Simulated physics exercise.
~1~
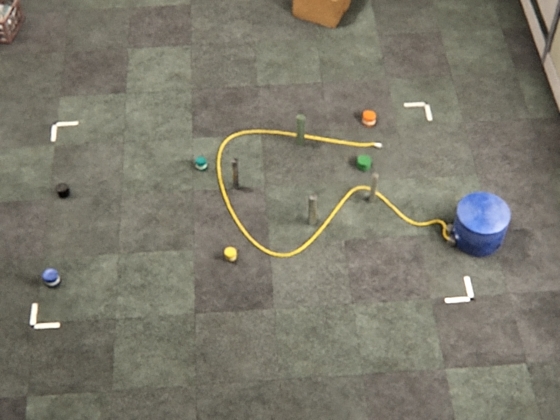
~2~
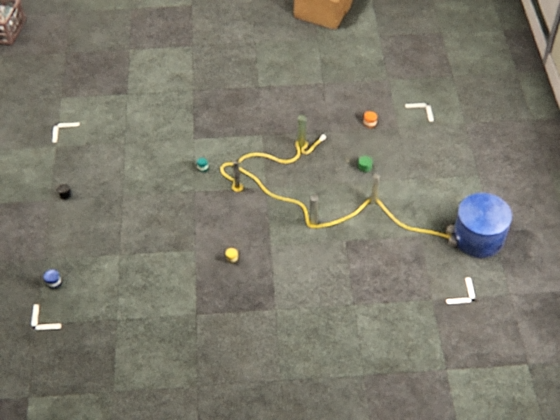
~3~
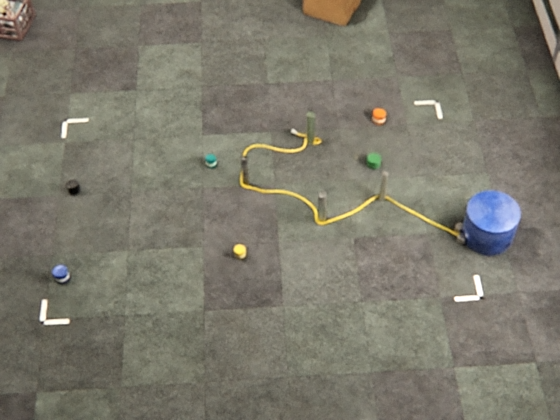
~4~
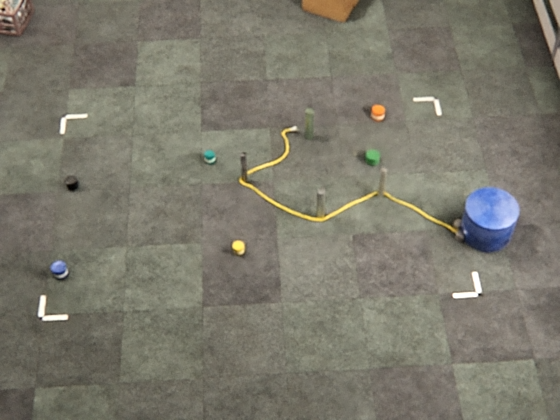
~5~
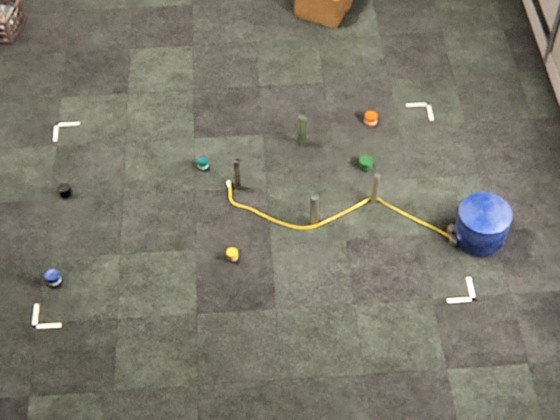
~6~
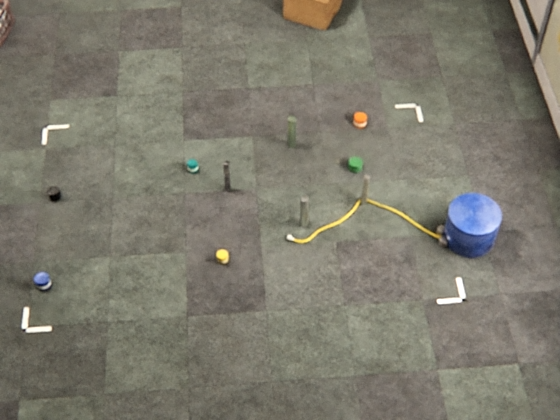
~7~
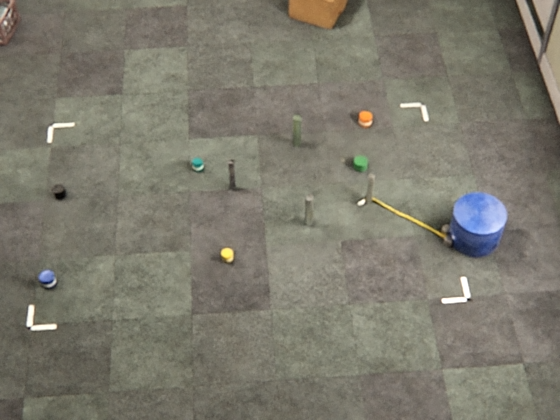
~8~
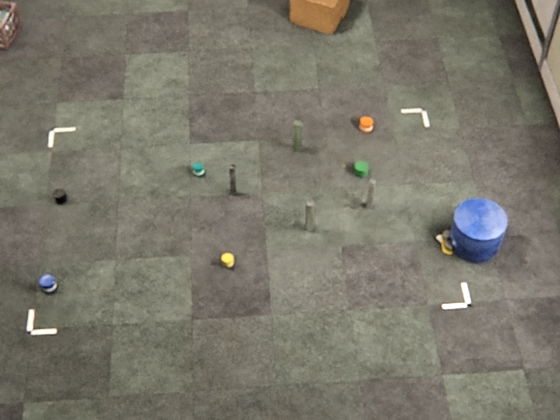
The footage shows a yellow lead winding around upright posts on a carpeted floor among six small containers, with a blue reel at right. The lead tightens against the posts and is drawn past them into the reel, leaving only a short end out while the containers stay put.
